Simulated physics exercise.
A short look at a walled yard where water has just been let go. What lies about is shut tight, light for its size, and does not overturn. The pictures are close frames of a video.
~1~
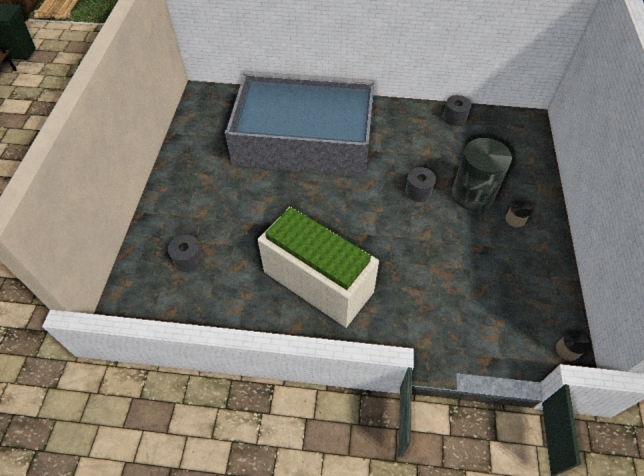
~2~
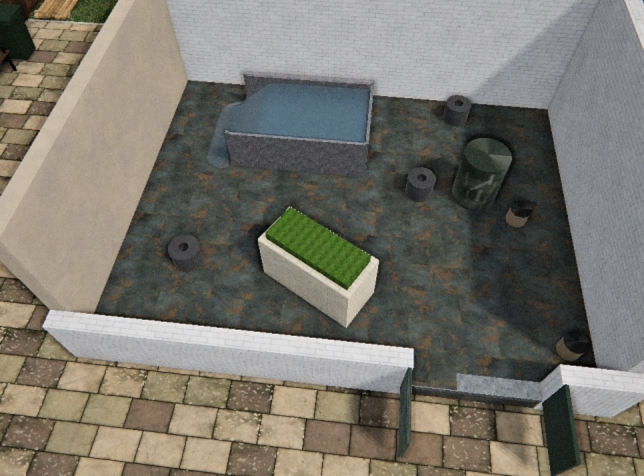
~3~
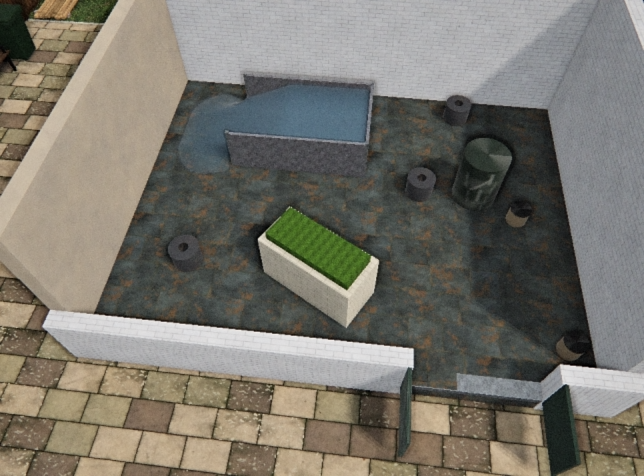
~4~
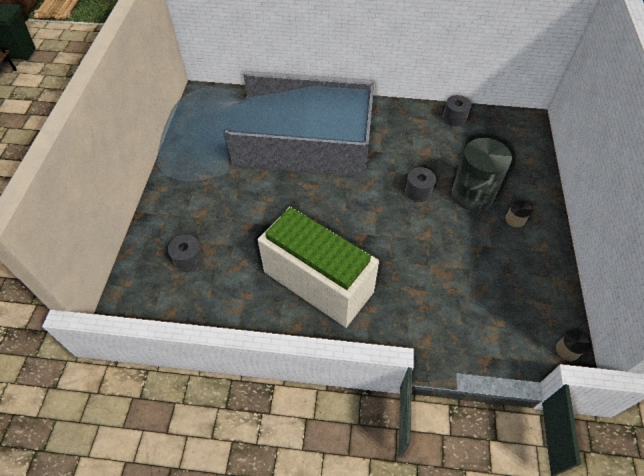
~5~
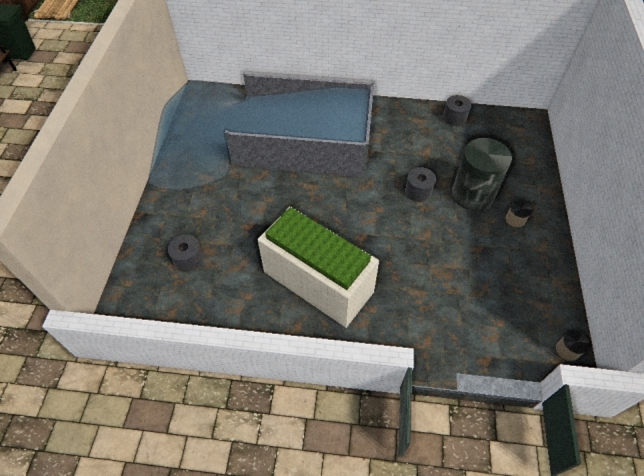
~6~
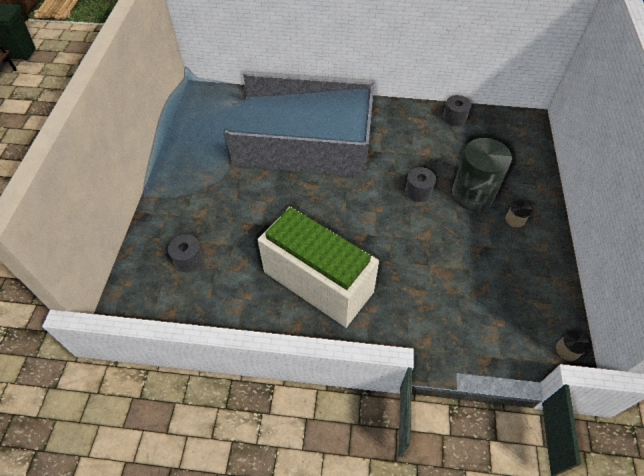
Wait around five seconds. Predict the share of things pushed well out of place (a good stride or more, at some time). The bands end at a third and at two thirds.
Share: One to two thirds.
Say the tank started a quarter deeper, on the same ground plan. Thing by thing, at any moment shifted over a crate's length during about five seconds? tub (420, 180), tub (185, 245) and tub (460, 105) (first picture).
In that order: No, shifted that much, that far or more.
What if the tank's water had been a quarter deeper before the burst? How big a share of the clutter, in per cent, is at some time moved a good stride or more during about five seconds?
Close to 40 %.
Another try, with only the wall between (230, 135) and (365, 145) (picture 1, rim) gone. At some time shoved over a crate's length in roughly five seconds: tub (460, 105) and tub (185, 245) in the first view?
In that order: Not that far, pushed that far.
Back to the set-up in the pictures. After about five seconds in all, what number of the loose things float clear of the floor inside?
I count 2.
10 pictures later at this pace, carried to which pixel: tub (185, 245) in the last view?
Roughly at (213, 273).
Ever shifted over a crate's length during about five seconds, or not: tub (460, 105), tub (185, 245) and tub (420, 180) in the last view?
As listed: Pushed that far, shifted that much, short of that.
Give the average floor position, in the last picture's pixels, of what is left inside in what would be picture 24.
Around (481, 239).
A moment on, 0 of 5 are well off their spots; 0 afloat.
Next, 1 of 5 are well off their spots; 0 afloat.
Later, 2 of 5 are well off their spots; 1 afloat.
In the end, 2 of 5 are well off their spots, and 2 have been at some point; 2 afloat.
